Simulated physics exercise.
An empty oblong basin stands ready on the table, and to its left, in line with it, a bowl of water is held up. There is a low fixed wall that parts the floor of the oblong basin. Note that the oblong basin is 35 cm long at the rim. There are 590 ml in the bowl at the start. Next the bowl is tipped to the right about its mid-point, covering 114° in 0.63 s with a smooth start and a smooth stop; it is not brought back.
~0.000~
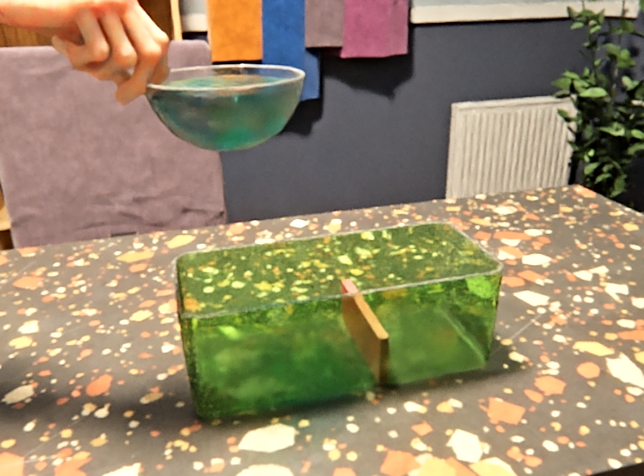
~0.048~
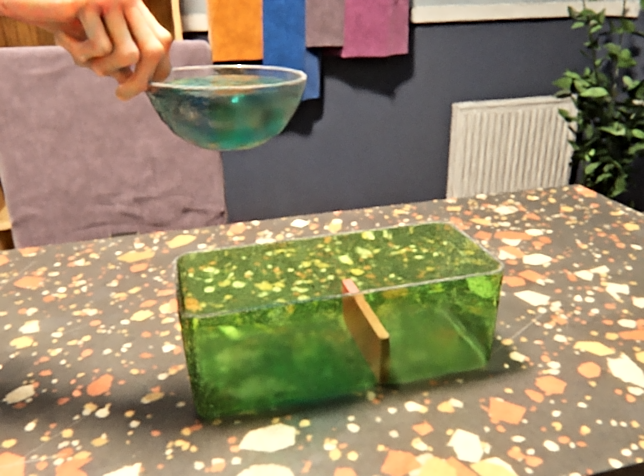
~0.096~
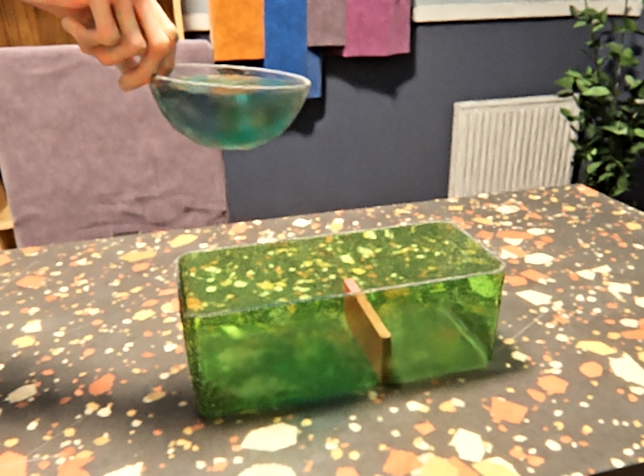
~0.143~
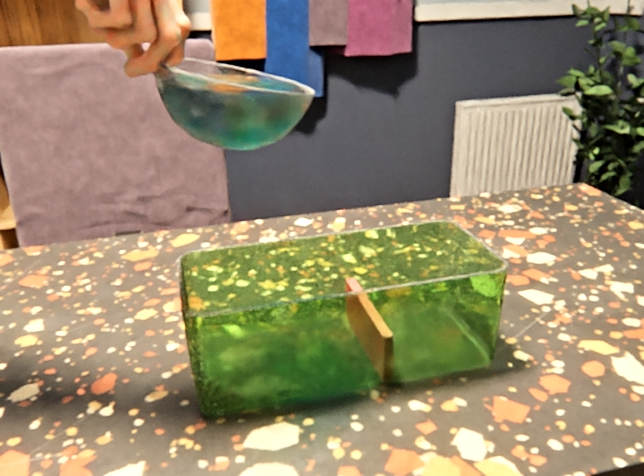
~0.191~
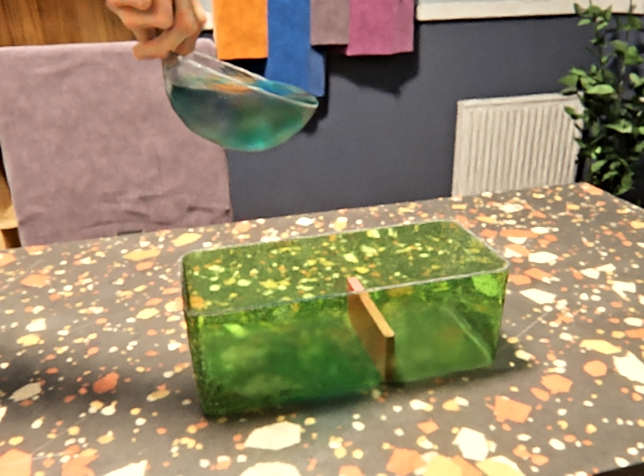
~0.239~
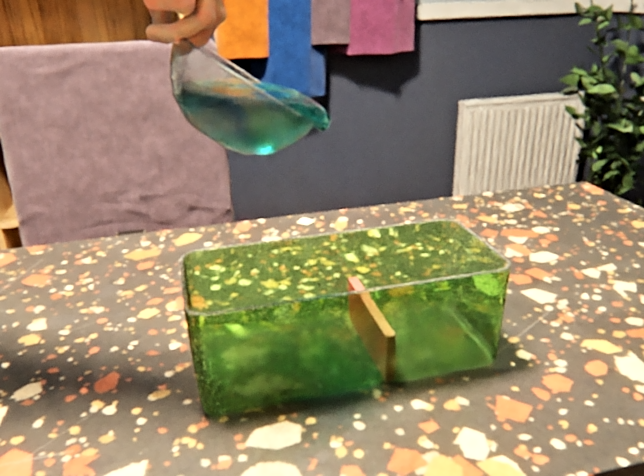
A hand tilting a glass bowl of blue-green water rightward above a green-tinted oblong basin with a divider on a speckled table.
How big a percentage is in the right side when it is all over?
Roughly 40 per cent is in the right side.
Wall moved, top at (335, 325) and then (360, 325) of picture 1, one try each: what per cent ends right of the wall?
I'd say 75 percent on the first go, 50 percent on the next.
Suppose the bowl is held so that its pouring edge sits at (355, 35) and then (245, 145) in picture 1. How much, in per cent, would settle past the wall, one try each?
The first try gives 75 percent and the second 5 percent.
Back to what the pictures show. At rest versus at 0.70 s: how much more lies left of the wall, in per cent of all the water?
Some 0 per cent.
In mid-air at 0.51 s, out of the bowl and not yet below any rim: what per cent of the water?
Some 42 % is the figure.
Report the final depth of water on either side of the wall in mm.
Left about 12 mm, right about 12 mm.
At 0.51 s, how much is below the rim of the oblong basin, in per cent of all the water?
56 %, give or take.
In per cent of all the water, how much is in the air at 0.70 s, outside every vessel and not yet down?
About 3 % of the total.
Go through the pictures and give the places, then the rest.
It leans 0°; its right rim is at (302, 74); the water meets the walls at (148, 90) and (297, 82); the oblong basin's rim runs from (176, 285) to (475, 245); the wall's top is at (363, 307), in the first frame.
It leans 2°; its right rim is at (303, 76); the water meets the walls at (150, 89) and (298, 83), in the second frame.
It leans 6°; its right rim is at (307, 82); the water meets the walls at (154, 86) and (301, 86), in the third frame.
It leans 14°; its right rim is at (311, 92); the water meets the walls at (160, 82) and (306, 88), in the fourth frame.
It leans 24°; its right rim is at (313, 105); the water meets the walls at (167, 82) and (308, 95); 3 per cent is over the edge, in the fifth frame.
It leans 36°; its right rim is at (311, 122); the water meets the walls at (176, 87) and (297, 100); 12 per cent is over the edge, in the sixth frame.
After 0.51 s the tilt is 103° and 2 per cent is still to pour, 21 is left of the wall and 34 right of it.
After 0.70 s the tilt is 114° and 0 per cent is still to pour, 56 is left of the wall and 41 right of it.
After 0.91 s the tilt is 114° and 0 per cent is still to pour, 56 is left of the wall and 39 right of it.
After 1.13 s the tilt is 114° and 0 per cent is still to pour, 56 is left of the wall and 40 right of it.
In the end 56 per cent lies left of the wall, 40 right of it and 4 outside.
